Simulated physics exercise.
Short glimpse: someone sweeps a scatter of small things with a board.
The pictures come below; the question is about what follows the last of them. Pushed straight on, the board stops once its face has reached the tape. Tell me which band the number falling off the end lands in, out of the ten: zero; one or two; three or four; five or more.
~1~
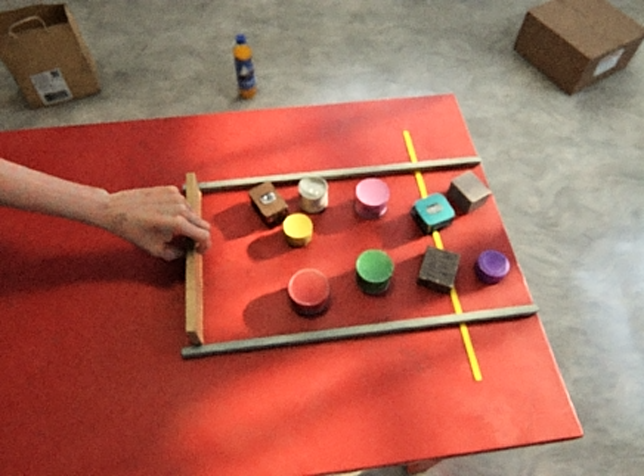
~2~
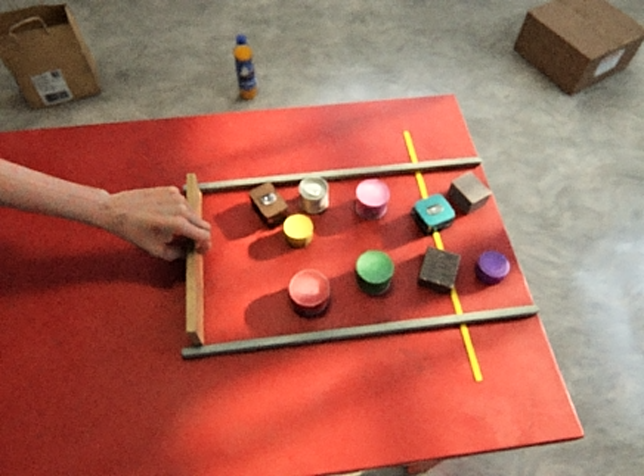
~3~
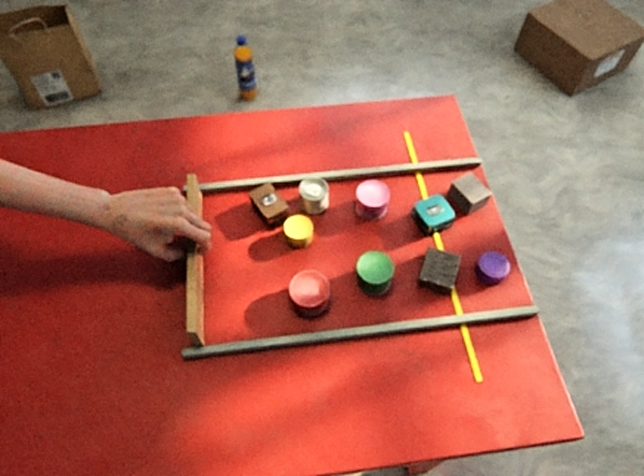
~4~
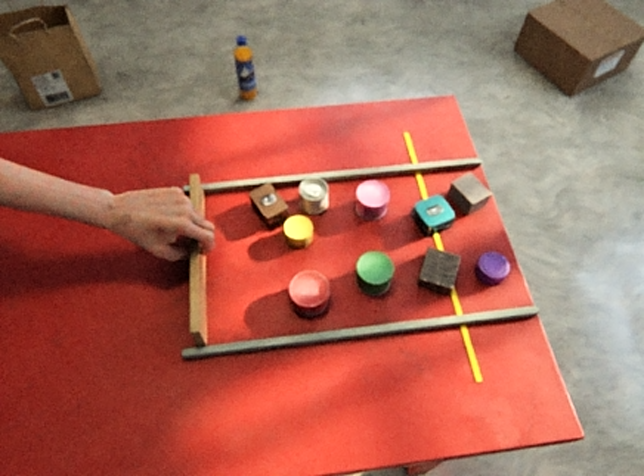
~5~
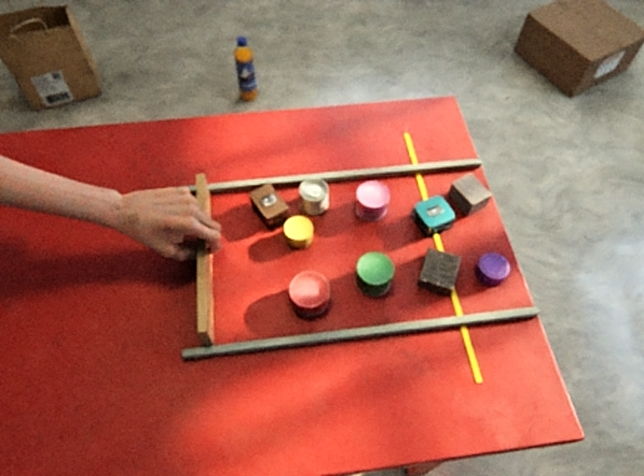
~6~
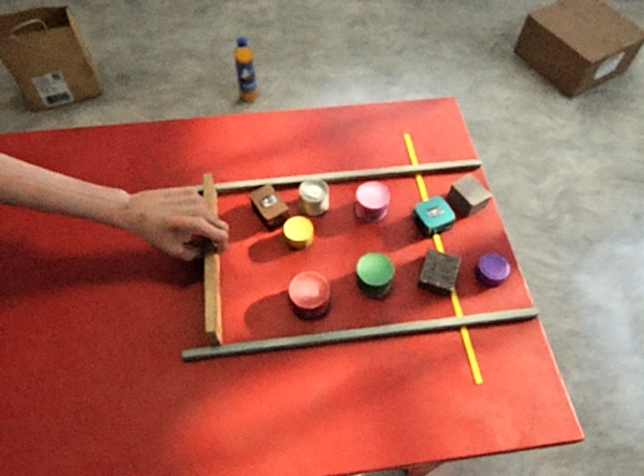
Count off: One, maybe two.
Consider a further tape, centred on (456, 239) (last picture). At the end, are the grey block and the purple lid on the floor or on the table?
Grey block: Over the edge. Purple lid: Over the edge.
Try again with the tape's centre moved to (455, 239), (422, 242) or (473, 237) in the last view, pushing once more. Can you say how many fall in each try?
Try by try, 2, 0 and 6.
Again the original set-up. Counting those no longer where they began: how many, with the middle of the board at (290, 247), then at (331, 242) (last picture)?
That makes 4 at the first spot and 6 at the second.
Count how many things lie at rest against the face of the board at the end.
The answer is 4.
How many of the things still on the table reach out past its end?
I count 1 overhanging.
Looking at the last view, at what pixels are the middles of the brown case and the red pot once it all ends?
Same order as the question: First (438, 194), second (474, 283).
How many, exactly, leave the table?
The number that fall is 1.
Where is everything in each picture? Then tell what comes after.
The first picture shows grey block (468, 193); purple lid (491, 267); turquoise case (432, 214); board (194, 254); tape (437, 238).
The second picture shows purple lid (492, 268); red pot (309, 293).
The third picture shows turquoise case (433, 215); black block (439, 270).
The fourth picture shows grey block (469, 194); white pot (314, 196).
The fifth picture shows purple lid (492, 269); board (204, 255).
The sixth picture shows grey block (469, 196); purple lid (492, 270); turquoise case (433, 217); board (212, 255); tape (438, 241).
A little later, none off yet; grey block at rest near (469, 196); purple lid at rest near (492, 270); turquoise case at rest near (433, 217).
Next, none off yet; grey block at rest near (469, 196); purple lid at rest near (492, 270); turquoise case shifted a little near (443, 220).
When it is over, the number that fall off is one or two; down, purple lid.
